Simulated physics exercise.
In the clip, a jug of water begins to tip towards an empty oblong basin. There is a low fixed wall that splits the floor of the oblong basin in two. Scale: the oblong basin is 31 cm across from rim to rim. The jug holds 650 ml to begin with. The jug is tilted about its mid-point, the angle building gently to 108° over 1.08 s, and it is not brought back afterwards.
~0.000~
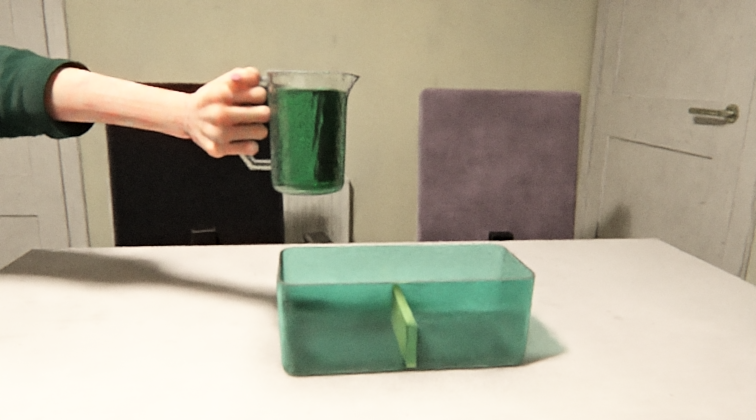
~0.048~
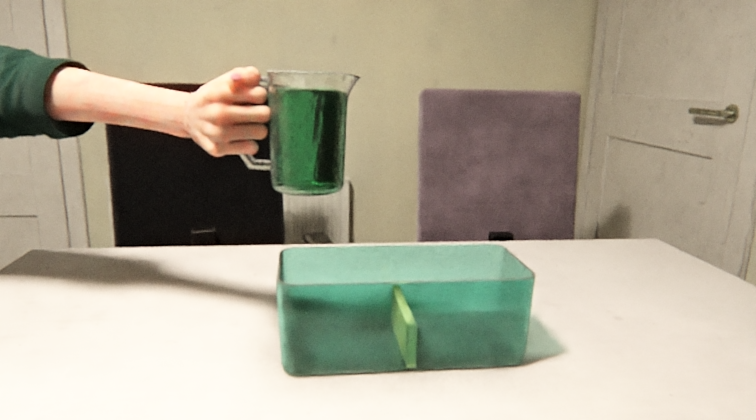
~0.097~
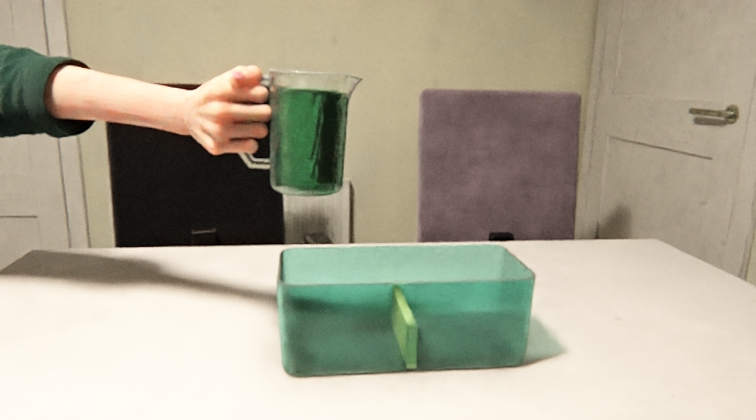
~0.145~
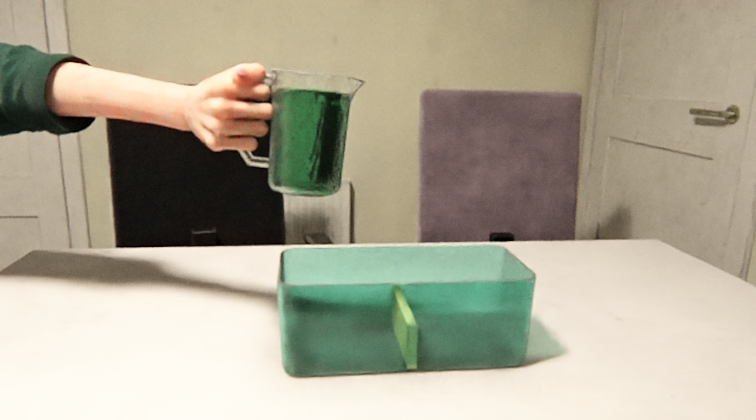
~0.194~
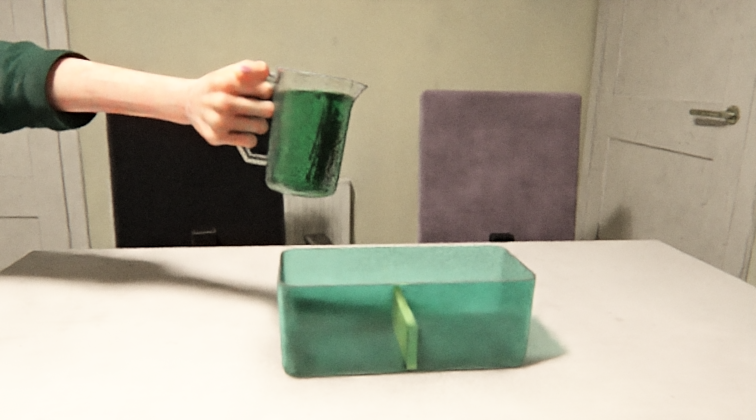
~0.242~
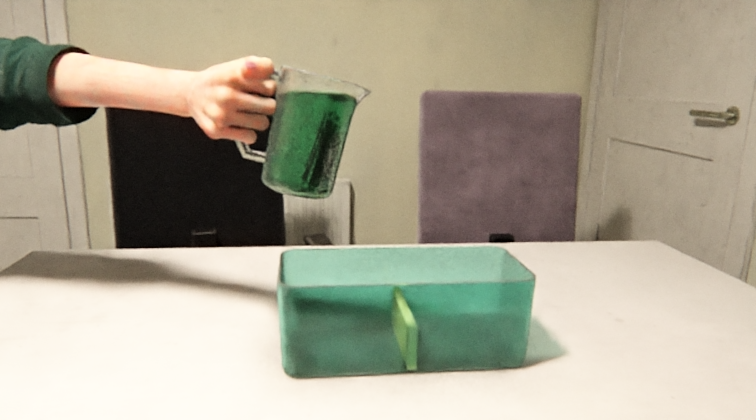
A hand and forearm in a dark green sleeve reach in from the left above a pale table, seen from the front in a room with a white door at right. They hold a clear jug of green liquid over a teal oblong basin with a lime-green divider, before one black and one purple chair. The jug slowly tilts slightly rightward, while the camera stays still.
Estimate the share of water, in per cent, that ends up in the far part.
About 91 per cent.
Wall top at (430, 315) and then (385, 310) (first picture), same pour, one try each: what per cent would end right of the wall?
45 % and 95 %.
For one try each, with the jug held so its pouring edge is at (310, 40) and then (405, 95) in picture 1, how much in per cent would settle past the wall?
Some 15 and 95 per cent, in that order.
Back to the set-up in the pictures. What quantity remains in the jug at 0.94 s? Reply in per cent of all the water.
Around 34 in a hundred is still there.
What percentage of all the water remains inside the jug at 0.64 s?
Close to 84 in a hundred.
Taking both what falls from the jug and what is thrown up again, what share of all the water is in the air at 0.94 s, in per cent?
Near 24 percent.
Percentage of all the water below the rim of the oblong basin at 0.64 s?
Near 2 in a hundred.
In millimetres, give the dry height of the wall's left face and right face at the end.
Close to 52 mm left and close to 24 mm right.
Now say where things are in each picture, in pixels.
It leans 0°; its right rim is at (360, 75); the water meets the walls at (270, 90) and (346, 91); the oblong basin's rim runs from (279, 266) to (518, 261); the wall's top is at (404, 306), in the first picture.
It leans 1°; its right rim is at (360, 76); the water meets the walls at (271, 89) and (346, 91), in the second picture.
It leans 2°; its right rim is at (362, 78); the water meets the walls at (272, 89) and (347, 92), in the third picture.
It leans 5°; its right rim is at (365, 81); the water meets the walls at (274, 90) and (349, 94), in the fourth picture.
It leans 8°; its right rim is at (368, 85); the water meets the walls at (277, 92) and (353, 94), in the fifth picture.
It leans 13°; its right rim is at (371, 90); the water meets the walls at (279, 94) and (357, 96), in the sixth picture.
By 0.64 s the tilt is 70° and 84 per cent is still to pour, 0 is left of the wall and 2 right of it.
By 0.94 s the tilt is 103° and 34 per cent is still to pour, 1 is left of the wall and 41 right of it.
By 1.25 s the tilt is 108° and 2 per cent is still to pour, 6 is left of the wall and 87 right of it.
By 1.58 s the tilt is 108° and 0 per cent is still to pour, 8 is left of the wall and 91 right of it.
At rest 8 per cent lies left of the wall, 91 right of it and 1 outside.
